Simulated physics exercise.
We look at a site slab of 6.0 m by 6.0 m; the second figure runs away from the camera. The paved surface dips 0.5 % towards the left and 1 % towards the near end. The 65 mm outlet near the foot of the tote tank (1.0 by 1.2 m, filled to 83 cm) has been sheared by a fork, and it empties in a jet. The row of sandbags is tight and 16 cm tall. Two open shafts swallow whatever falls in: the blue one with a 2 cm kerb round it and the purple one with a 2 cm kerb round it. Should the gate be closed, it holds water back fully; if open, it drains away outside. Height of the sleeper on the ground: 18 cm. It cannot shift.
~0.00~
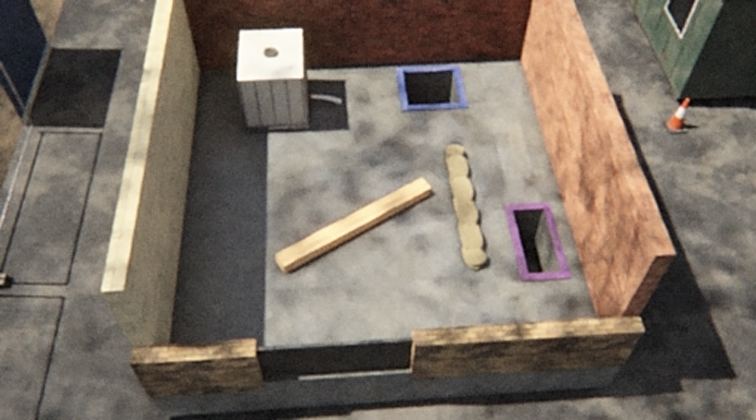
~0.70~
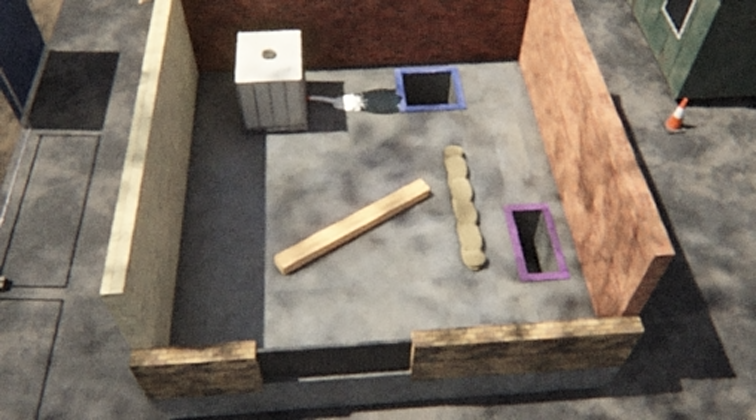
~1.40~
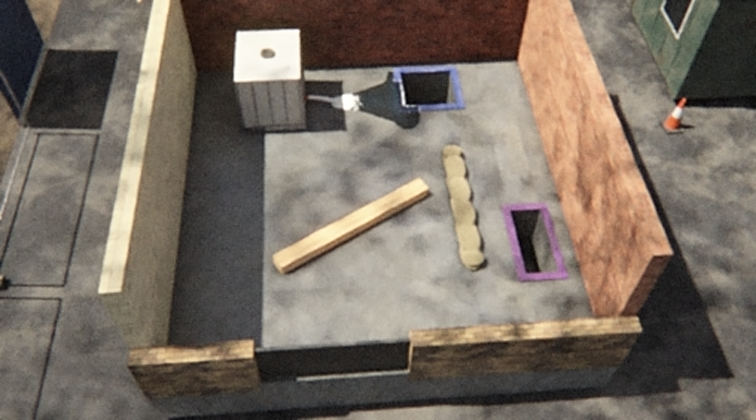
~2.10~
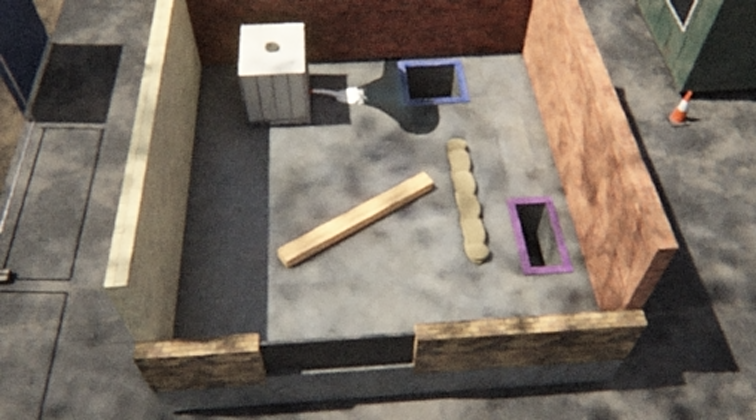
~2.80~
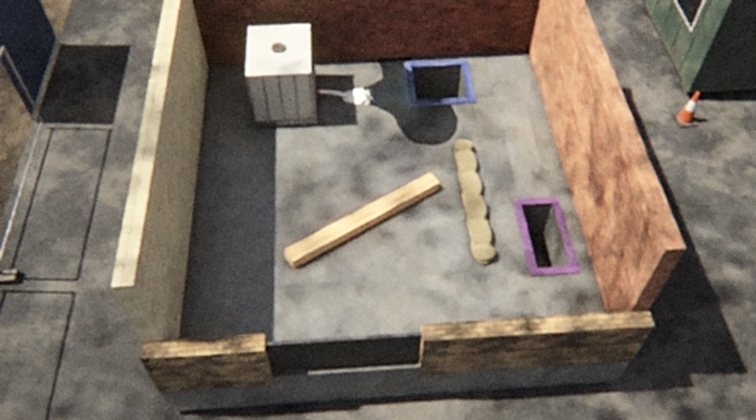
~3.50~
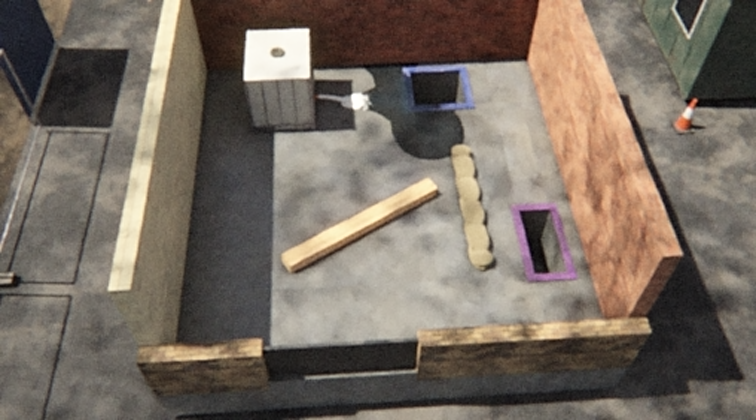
The footage shows a walled paved yard with a white tank, a timber beam, a row of sandbags and two coloured-rimmed openings, as water jets rightward from the tank and a dark wet patch spreads past the blue-edged opening towards the sandbags.
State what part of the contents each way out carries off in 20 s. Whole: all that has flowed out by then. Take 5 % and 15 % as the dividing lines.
Shares: Gate opening: Not even 5 %; blue pit: Above 15 %; purple pit: Less than 5 %.
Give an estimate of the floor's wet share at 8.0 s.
The flood covers close to 10 per cent of the floor.
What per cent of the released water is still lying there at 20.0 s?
About 46 per cent remains.
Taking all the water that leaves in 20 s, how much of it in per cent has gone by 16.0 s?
Some 80 per cent by then.
After 5.0 s water covers 5 % of the floor and is deepest (4 cm) near (405, 106); gone so far, the gate opening 0 %, the blue pit 13 %, the purple pit 0 %.
After 8.0 s water covers 10 % of the floor and is deepest (4 cm) near (405, 106); gone so far, the gate opening 0 %, the blue pit 22 %, the purple pit 0 %.
After 12.0 s water covers 15 % of the floor and is deepest (4 cm) near (405, 106); gone so far, the gate opening 0 %, the blue pit 34 %, the purple pit 0 %.
After 16.0 s water covers 15 % of the floor and is deepest (4 cm) near (405, 106); gone so far, the gate opening 0 %, the blue pit 44 %, the purple pit 0 %.
After 20.0 s water covers 20 % of the floor and is deepest (5 cm) near (405, 99); gone so far, the gate opening 0 %, the blue pit 54 %, the purple pit 0 %.
